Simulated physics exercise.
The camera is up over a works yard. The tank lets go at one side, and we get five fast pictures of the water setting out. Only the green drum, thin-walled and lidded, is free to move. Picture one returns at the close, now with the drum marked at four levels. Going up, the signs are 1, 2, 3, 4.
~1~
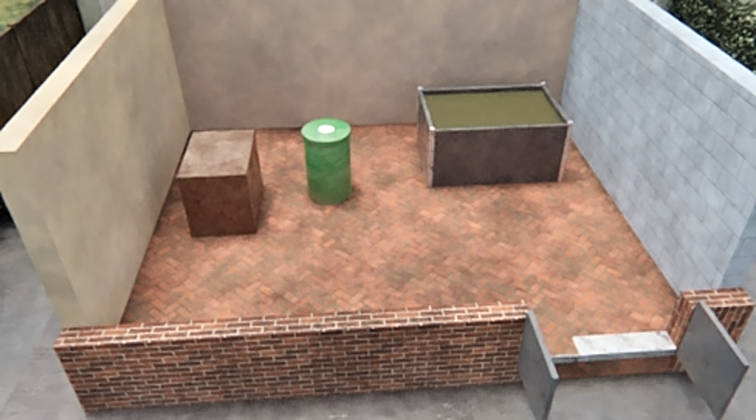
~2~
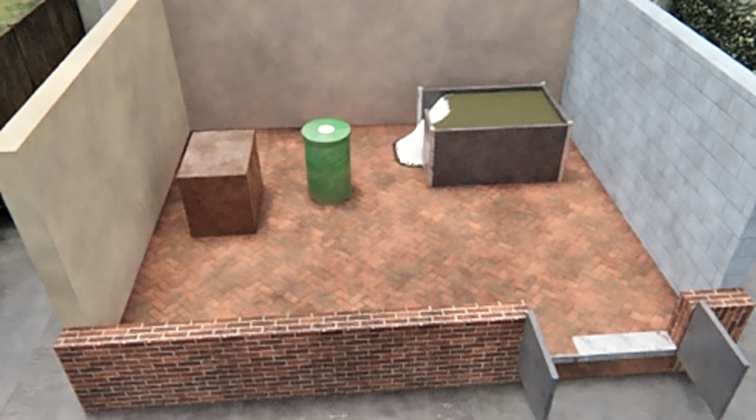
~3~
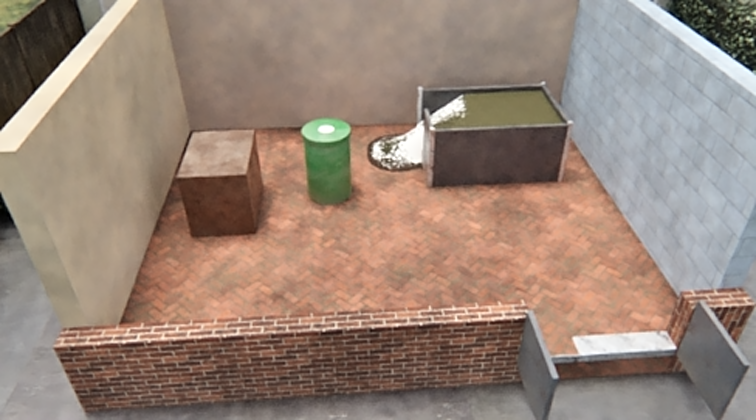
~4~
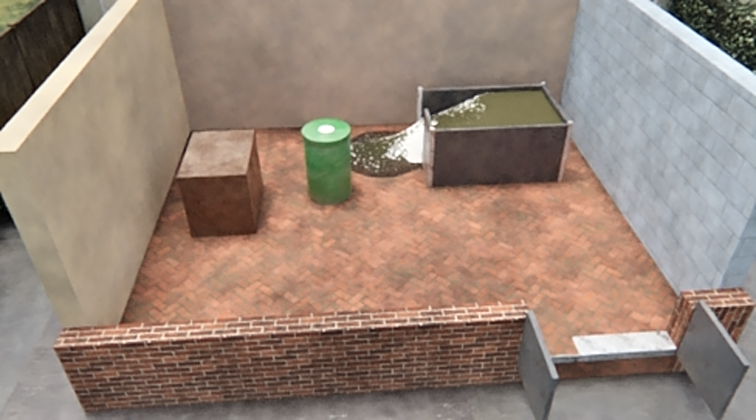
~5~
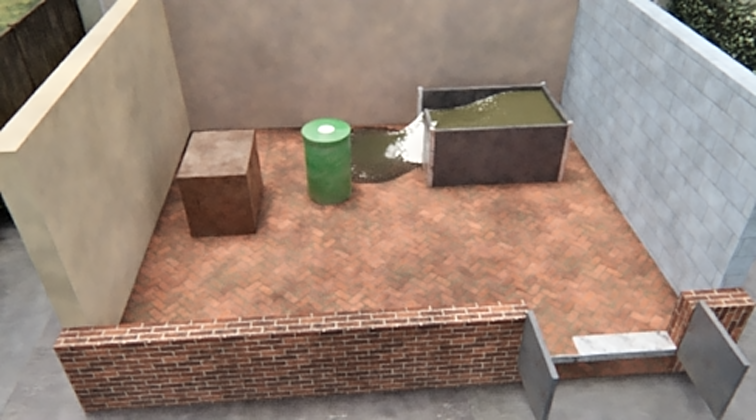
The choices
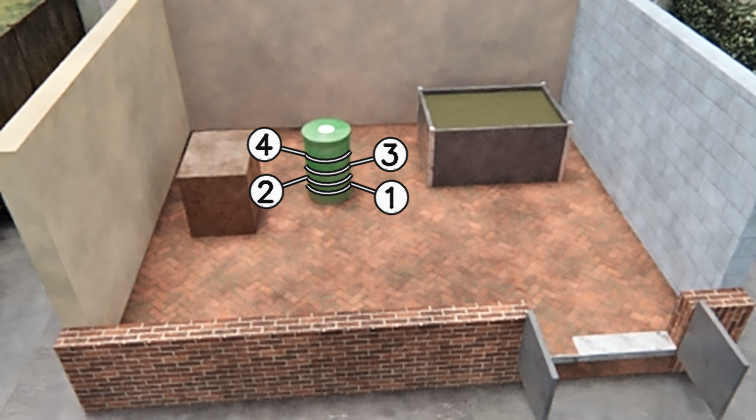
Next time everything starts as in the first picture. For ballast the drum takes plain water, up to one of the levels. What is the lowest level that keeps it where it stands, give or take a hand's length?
Level 1.
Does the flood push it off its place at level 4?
No, not at all.
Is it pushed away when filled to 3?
No, not at all.
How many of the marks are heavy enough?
All of the four.
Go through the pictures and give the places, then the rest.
Lid of the green drum at (325, 130); tank full, its middle at (491, 111); open gate at (603, 299).
Water covers 1 % of the ground and is seen nearest the drum at (401, 158).
Water covers 3 % of the ground and is seen nearest the drum at (385, 165).
Water covers 5 % of the ground and is seen nearest the drum at (368, 171).
Lid of the green drum at (325, 130); water covers 8 % of the ground and is seen nearest the drum at (350, 177).
On the marked copy, 1 at (329, 193); 2 at (329, 184); 3 at (328, 174); 4 at (327, 161); from the bottom up 1, 2, 3, 4.
With 1, it does not move.
With 2, it does not move.
With 3, it does not move.
With 4, it does not move.
